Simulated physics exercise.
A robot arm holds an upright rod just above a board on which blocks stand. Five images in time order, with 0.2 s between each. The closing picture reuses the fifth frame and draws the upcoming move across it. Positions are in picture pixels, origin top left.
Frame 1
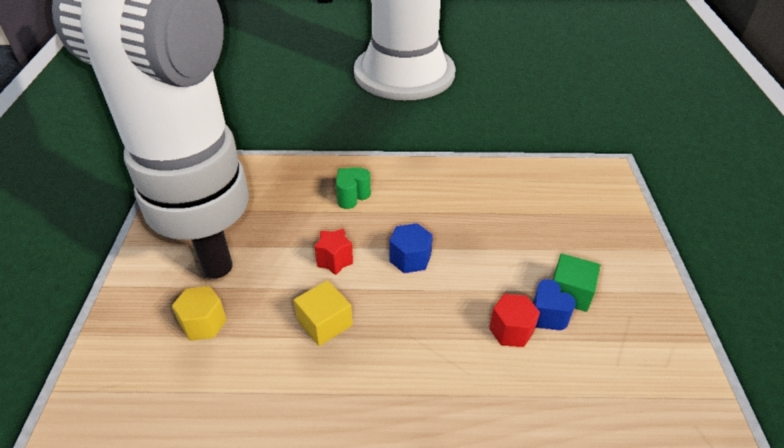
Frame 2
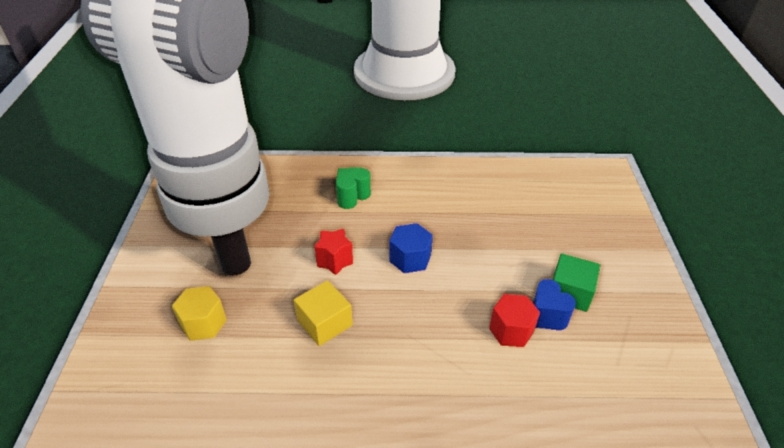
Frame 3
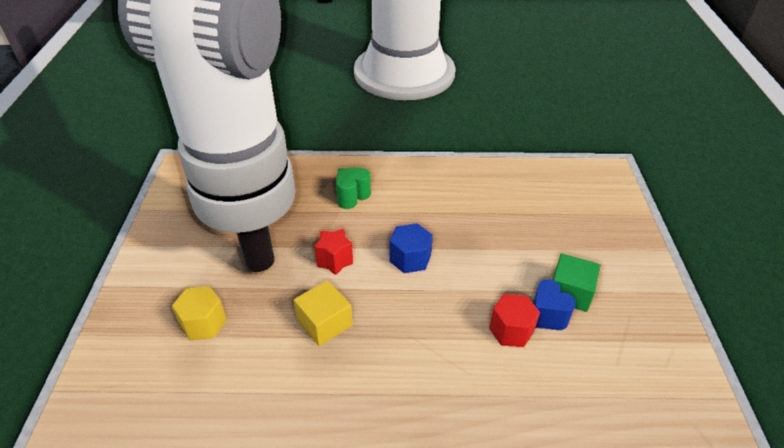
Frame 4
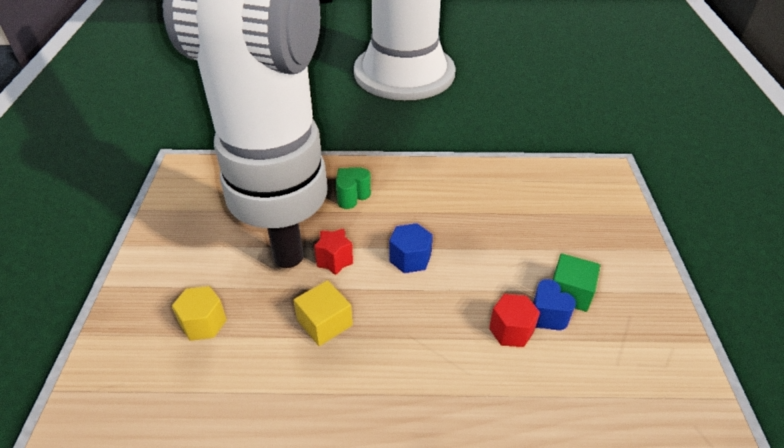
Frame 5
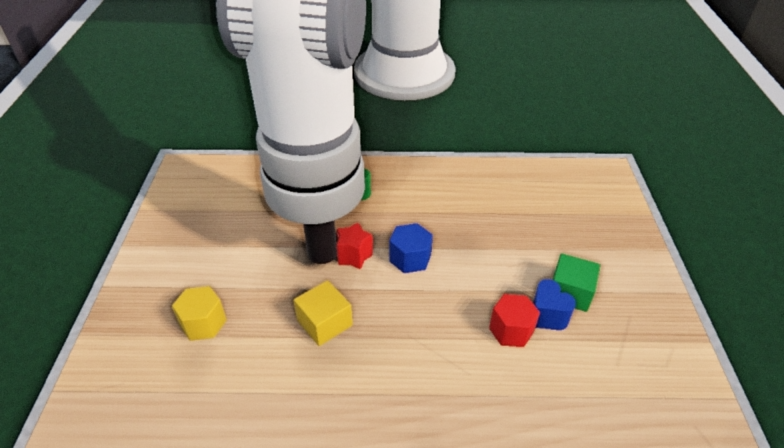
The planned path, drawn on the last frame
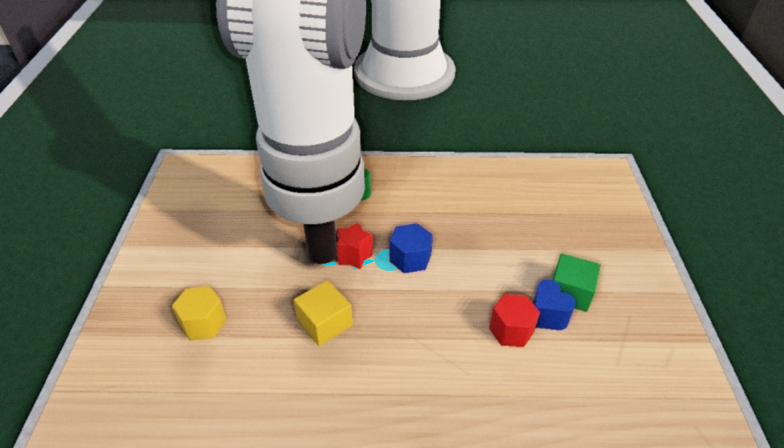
A robot arm moves its black rod right and nudges the red star rightward.
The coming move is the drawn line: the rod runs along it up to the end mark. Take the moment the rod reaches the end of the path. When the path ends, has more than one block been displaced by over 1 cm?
Yes
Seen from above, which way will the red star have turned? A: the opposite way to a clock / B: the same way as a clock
A.
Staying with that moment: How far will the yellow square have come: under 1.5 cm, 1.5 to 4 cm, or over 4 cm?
Movement: Under 1.5 cm.
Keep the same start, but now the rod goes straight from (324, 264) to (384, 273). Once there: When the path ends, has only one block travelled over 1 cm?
Yes - that is the case.
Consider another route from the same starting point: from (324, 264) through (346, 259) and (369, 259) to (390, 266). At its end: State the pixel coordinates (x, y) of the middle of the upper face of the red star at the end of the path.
The centre of its top will be at (414, 234).
The line goes from (324, 264) directly to (389, 260).
What follows on the original path. Halfway along, rod at (357, 252); red star at (381, 231), turned 25° anticlockwise; blue hexagonal block at (418, 237).
At the end, rod at (389, 250); yellow square unmoved; red star at (413, 228), turned 30° anticlockwise; blue hexagonal block at (450, 233).
